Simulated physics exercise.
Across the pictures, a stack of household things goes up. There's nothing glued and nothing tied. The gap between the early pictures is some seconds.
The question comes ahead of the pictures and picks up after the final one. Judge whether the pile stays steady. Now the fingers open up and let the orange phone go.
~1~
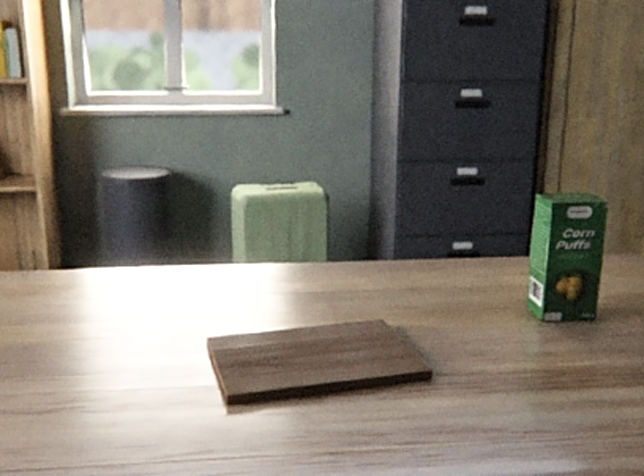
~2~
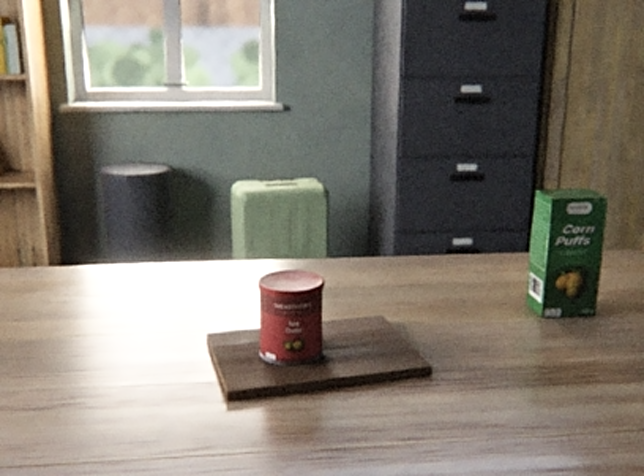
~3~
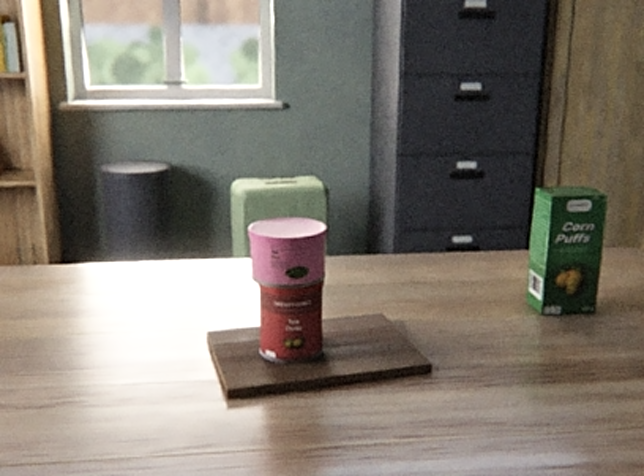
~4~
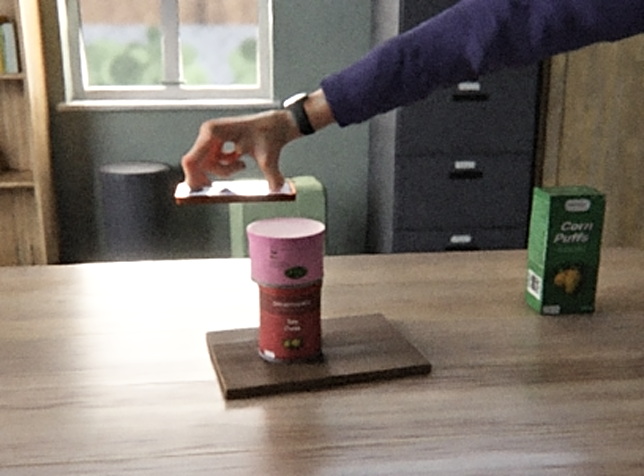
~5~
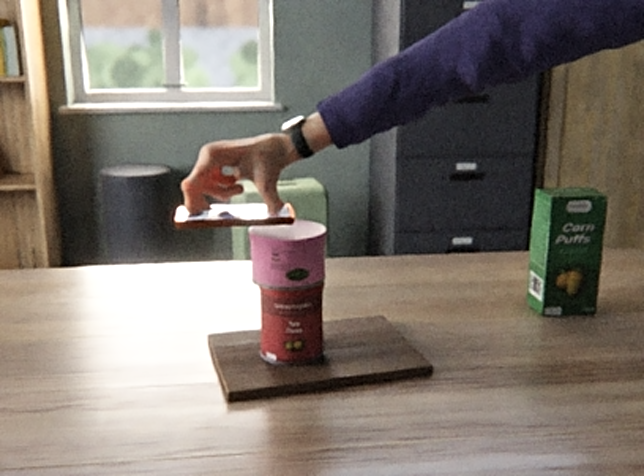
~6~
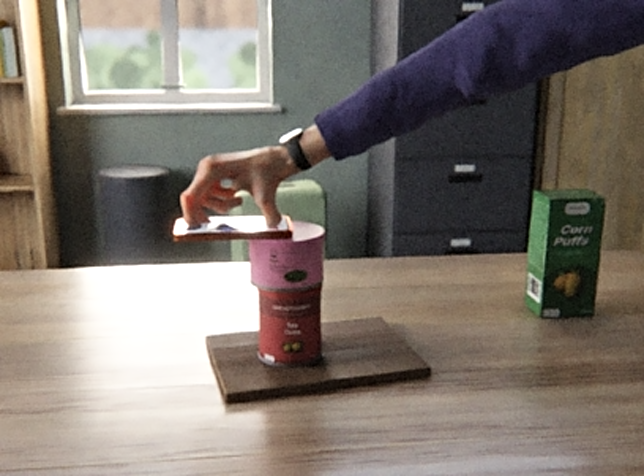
Basically the pile is insecure.
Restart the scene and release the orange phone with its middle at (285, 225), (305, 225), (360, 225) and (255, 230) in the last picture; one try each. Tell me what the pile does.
Attempt one, the pile survives; attempt two, it survives; attempt three, it falls over; attempt four, it survives.
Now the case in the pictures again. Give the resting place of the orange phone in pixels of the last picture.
Look near (155, 361) in the final picture.
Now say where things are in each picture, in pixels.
In the first frame, the last thing is not in view yet; green carton (566, 257).
In the second frame, the last thing is not in view yet.
In the third frame, the last thing is not in view yet; green carton (565, 250).
In the fourth frame, still above its spot; orange phone (237, 192); pink tub (287, 252).
In the fifth frame, still above its spot; orange phone (235, 216); green carton (566, 251).
In the sixth frame, in place under the hand; orange phone (234, 229); pink tub (286, 255).
Then, 0.40 s later than the last frame, orange phone now fallen.
Then, 0.70 s later than the last frame, things are still on the move.
When it is over, fallen, orange phone; the other 4 as before. End places, in pixels of the last picture, orange phone near (155, 361). The pile gives way.
